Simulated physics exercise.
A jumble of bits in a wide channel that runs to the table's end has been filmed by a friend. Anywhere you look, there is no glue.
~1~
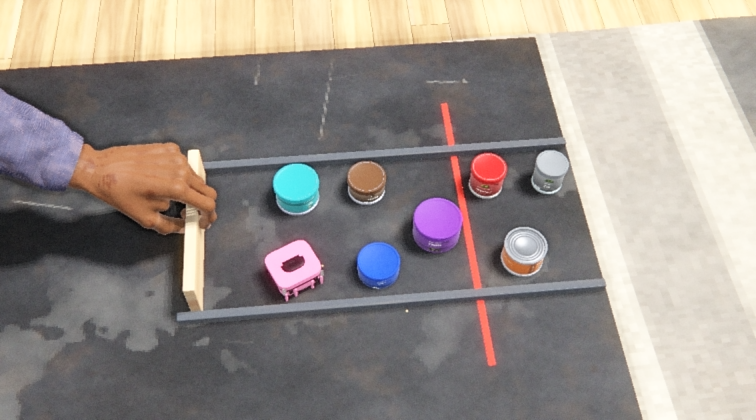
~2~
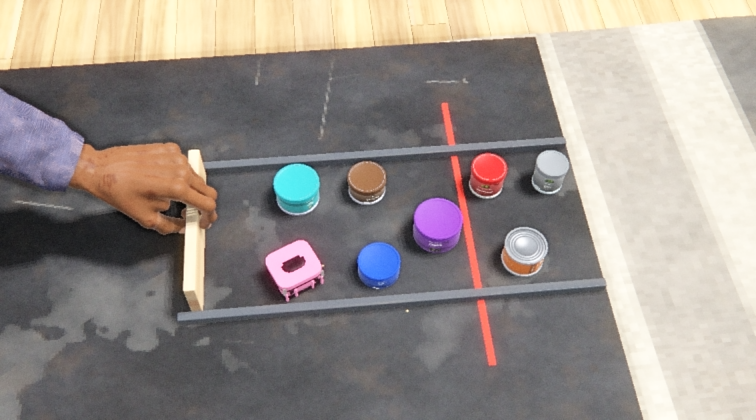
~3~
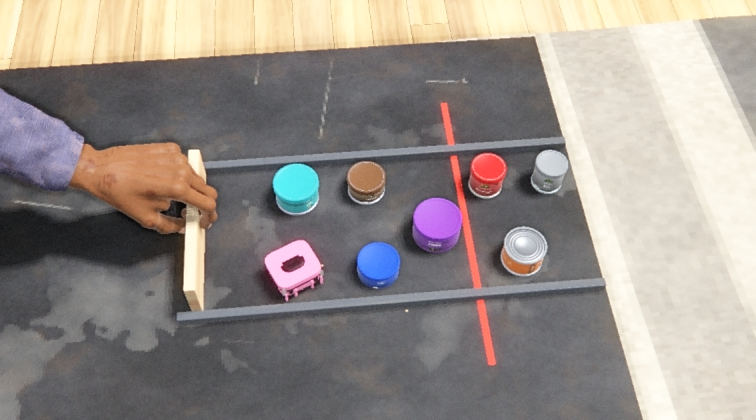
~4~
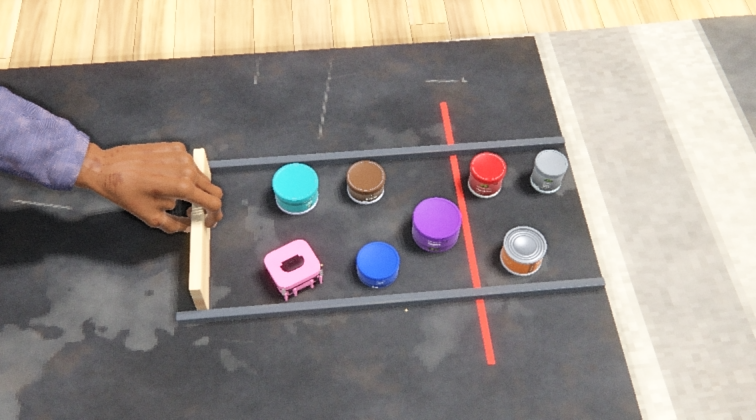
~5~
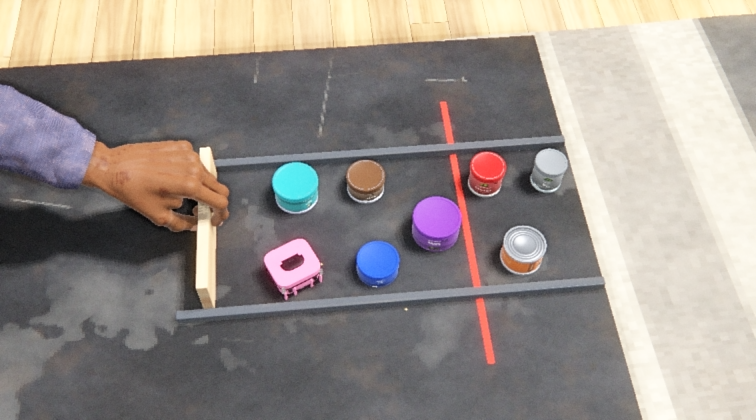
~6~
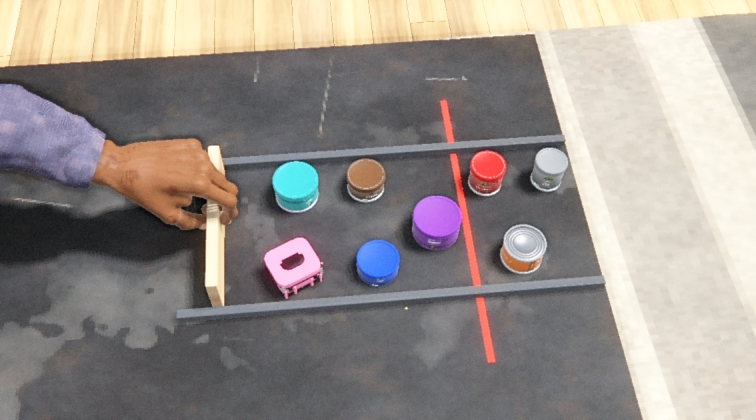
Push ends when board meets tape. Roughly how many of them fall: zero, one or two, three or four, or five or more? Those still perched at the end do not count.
The table loses nothing.
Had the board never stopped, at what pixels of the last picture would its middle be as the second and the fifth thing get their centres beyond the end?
(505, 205) and (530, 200).
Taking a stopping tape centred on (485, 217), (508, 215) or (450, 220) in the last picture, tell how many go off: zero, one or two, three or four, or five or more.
So, one after another, I'd give none at all; either one or two; zero.
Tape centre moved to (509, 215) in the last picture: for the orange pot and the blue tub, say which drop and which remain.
In that case the orange pot tips off, and the blue tub does not drop.
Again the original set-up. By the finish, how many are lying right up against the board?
So the total is 3.
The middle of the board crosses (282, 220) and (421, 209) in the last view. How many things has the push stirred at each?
At first I count 2, and then 7.
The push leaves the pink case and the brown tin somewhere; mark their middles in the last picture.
Final spots - pink case (497, 260), brown tin (513, 159).
Soon after, none off yet; grey tin at rest near (549, 170); orange pot at rest near (523, 250); red tin at rest near (487, 174).
In the end, the number that fall off is zero.
